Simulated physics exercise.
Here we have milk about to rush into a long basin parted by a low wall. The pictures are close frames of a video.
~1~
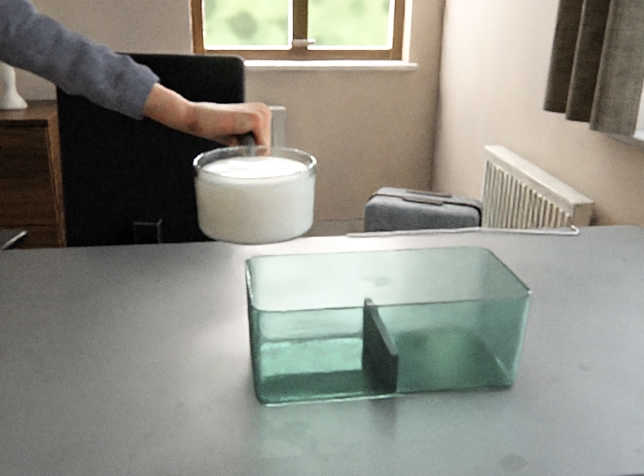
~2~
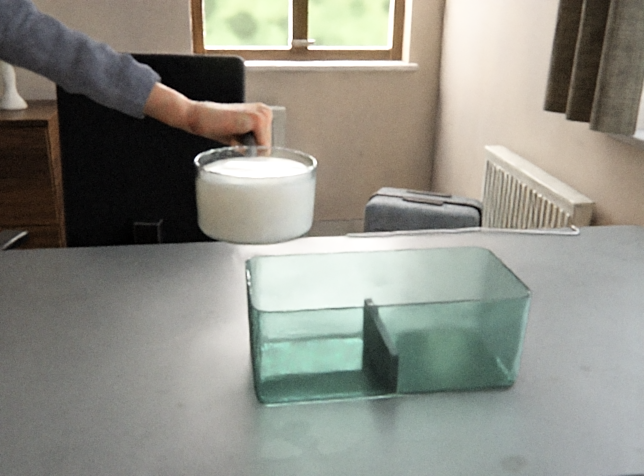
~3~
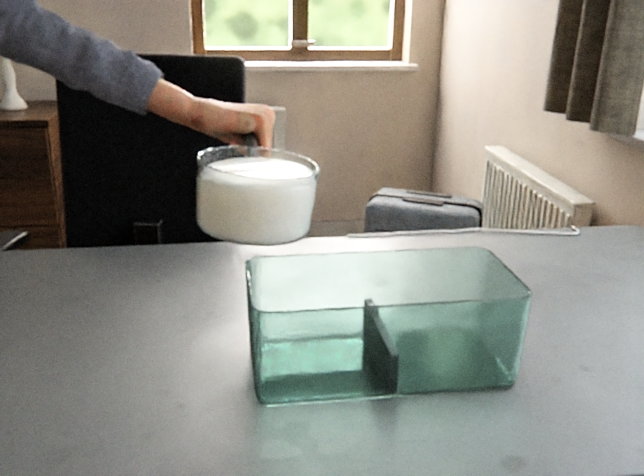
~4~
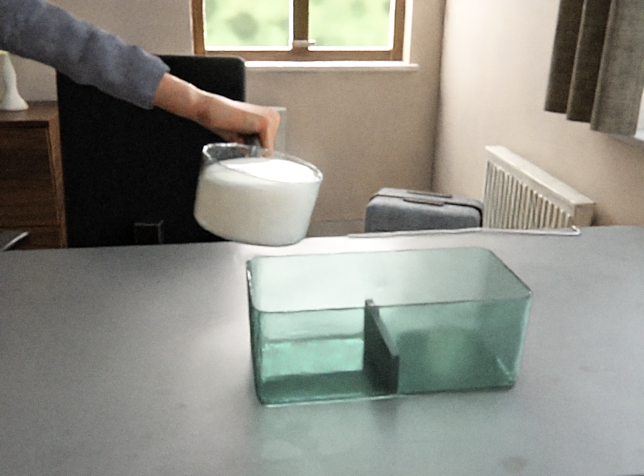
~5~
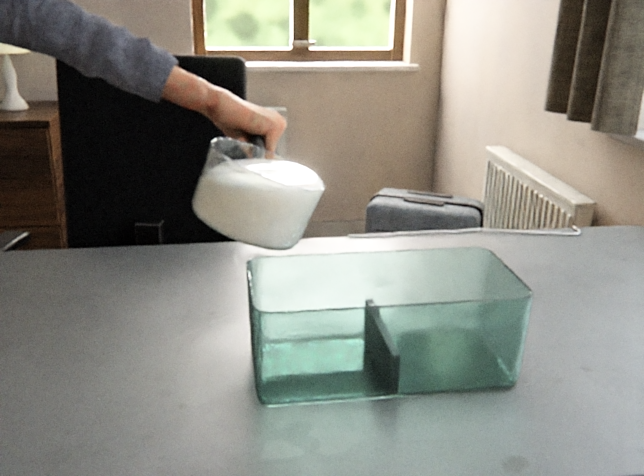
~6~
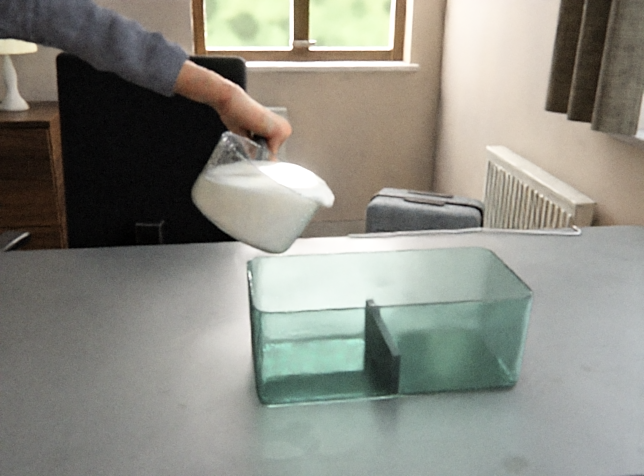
A hand tilts a clear container of milk rightward above a divided green glass basin.
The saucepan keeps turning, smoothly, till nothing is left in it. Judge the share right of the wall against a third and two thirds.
In the end not even a third is right of the wall.
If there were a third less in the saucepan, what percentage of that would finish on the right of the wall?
Roughly 5 in a hundred.
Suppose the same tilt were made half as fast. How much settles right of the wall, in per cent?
Near 25 %.
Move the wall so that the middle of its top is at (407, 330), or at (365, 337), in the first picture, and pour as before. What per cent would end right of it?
About 10 and 40 per cent.
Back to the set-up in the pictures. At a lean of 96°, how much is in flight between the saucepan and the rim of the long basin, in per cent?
Roughly 30 in a hundred.
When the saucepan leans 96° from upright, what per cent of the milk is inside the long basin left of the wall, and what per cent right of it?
Near 35 on the left, 5 on the right.
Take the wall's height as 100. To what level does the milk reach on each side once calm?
Left: 60 %. Right: 10 %.
A moment on, the tilt is 96° and 29 per cent is still to pour, 33 is left of the wall and 5 right of it.
Next, the tilt is 109° and 5 per cent is still to pour, 83 is left of the wall and 7 right of it.
Then the tilt is 109° and 0 per cent is still to pour, 88 is left of the wall and 10 right of it.
Later the tilt is 109° and 0 per cent is still to pour, 88 is left of the wall and 10 right of it.
Finally, 88 per cent lies left of the wall, 10 right of it and 1 outside.
